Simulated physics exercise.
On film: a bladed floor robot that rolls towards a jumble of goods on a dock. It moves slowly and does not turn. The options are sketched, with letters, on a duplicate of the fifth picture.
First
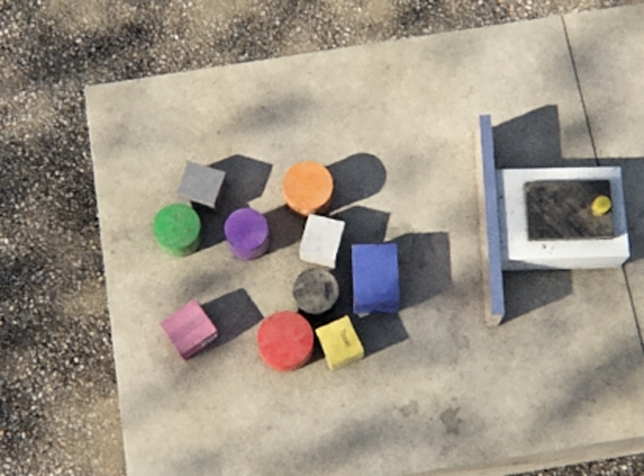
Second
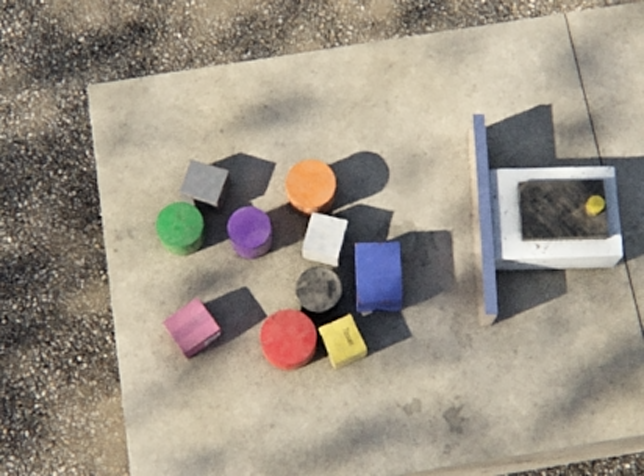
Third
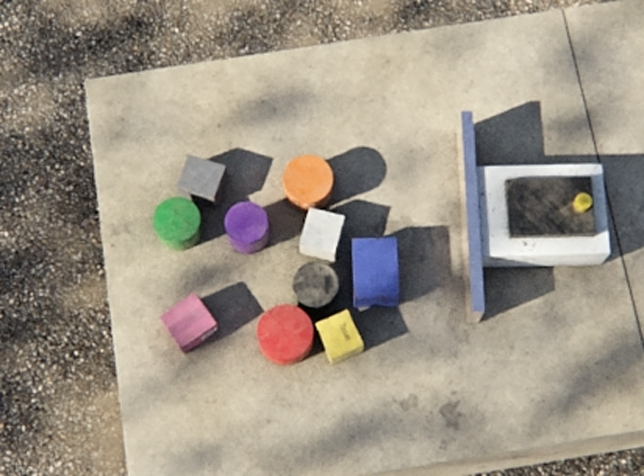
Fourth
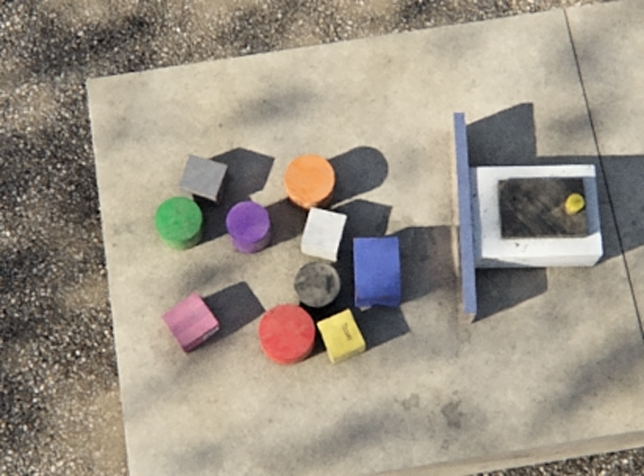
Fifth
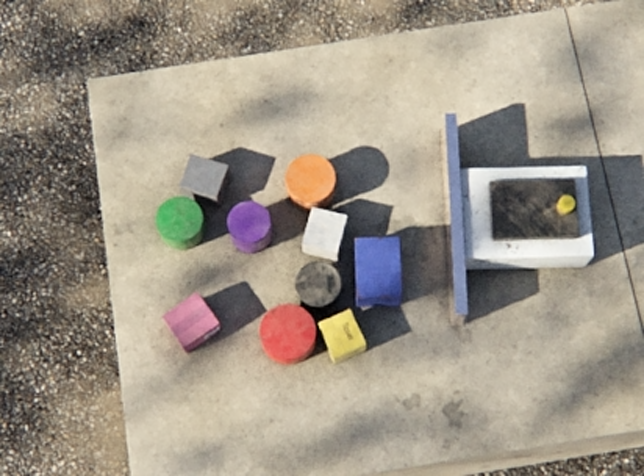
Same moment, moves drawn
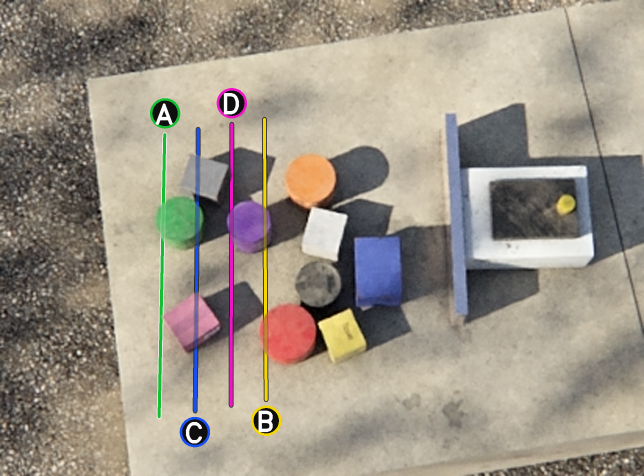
A white machine with a wide blue blade on its front moved slowly left across a concrete slab, drawing a little closer to a group of colored blocks and cylinders that stayed still.
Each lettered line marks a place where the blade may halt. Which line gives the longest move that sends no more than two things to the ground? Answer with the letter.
It can go as far as C.
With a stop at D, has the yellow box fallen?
No.
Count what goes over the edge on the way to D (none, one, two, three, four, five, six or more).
In all, none.
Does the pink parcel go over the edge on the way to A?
By then, yes.
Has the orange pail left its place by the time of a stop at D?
By then, yes.
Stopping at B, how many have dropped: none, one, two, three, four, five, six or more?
In all, none.
On the marked copy, A at (162, 271); B at (265, 255); C at (197, 265); D at (231, 260).
With C. Early on, robot (433, 224); black pail (290, 286); blue crate (335, 278).
Further on, robot (341, 238); green canister (162, 223); pink parcel (182, 322).
At the end, robot (268, 249); green canister (109, 209); pink parcel (130, 329); none fallen.
As for the rest, A drops five; B is within the limit but short; D is within the limit but short.
